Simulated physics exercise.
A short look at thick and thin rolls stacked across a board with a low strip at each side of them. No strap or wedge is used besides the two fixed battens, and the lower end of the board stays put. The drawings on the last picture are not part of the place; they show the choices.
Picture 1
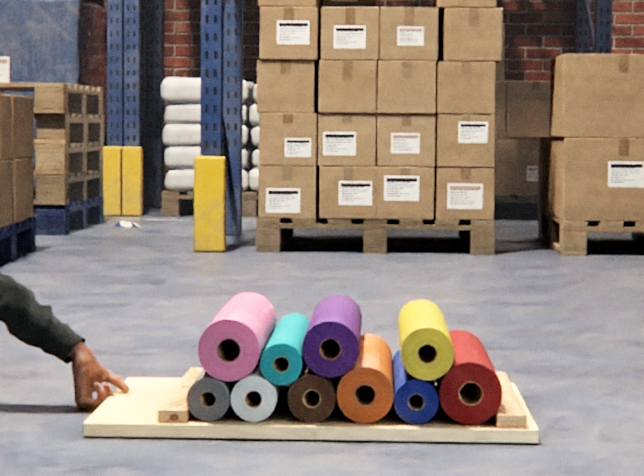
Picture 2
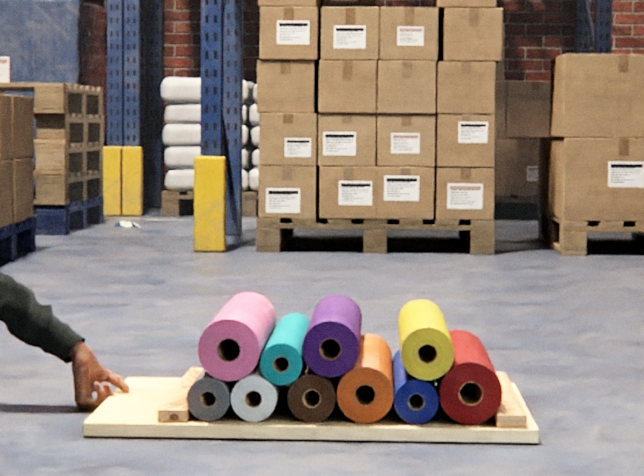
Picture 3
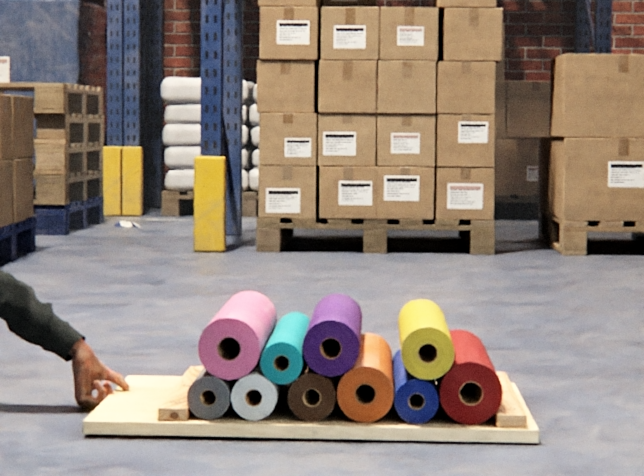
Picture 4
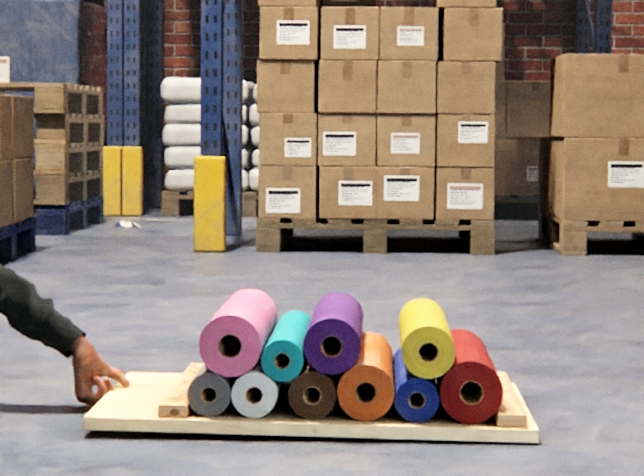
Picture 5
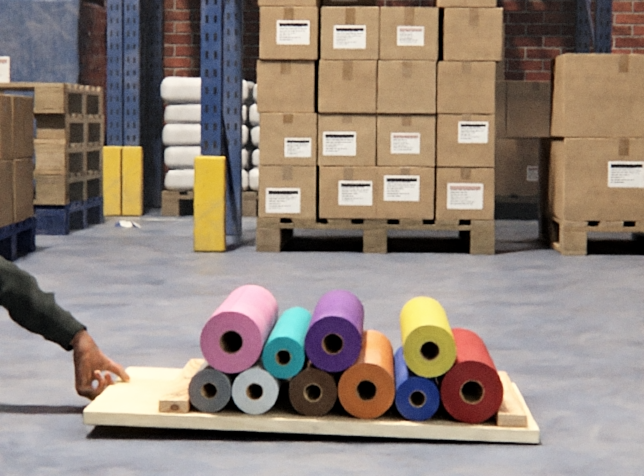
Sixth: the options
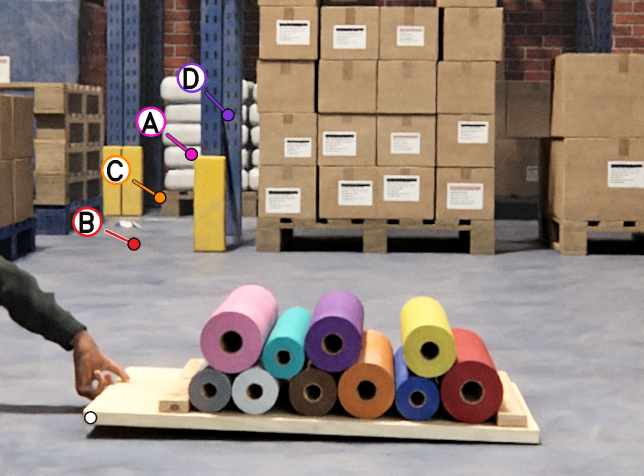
In a warehouse, a hand at the left gripped the end of a wooden board stacked with colourful thick and thin rolls, then slowly raised that end slightly, tilting the board and its rolls.
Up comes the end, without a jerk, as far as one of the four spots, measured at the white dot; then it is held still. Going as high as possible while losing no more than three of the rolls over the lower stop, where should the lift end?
Raise it to B.
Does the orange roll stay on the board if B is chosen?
The orange roll: Yes.
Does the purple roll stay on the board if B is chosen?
Yes, with B.
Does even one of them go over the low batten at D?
Yes.
On the copy, A at (191, 154); B at (134, 244); C at (160, 198); D at (228, 115); the white dot at (90, 418).
On B. First, board at 16°.
Then, board at 25°.
Finally, board at 25°, none over the low batten.
By contrast, A ten over the low batten; C eight over the low batten; D ten over the low batten.
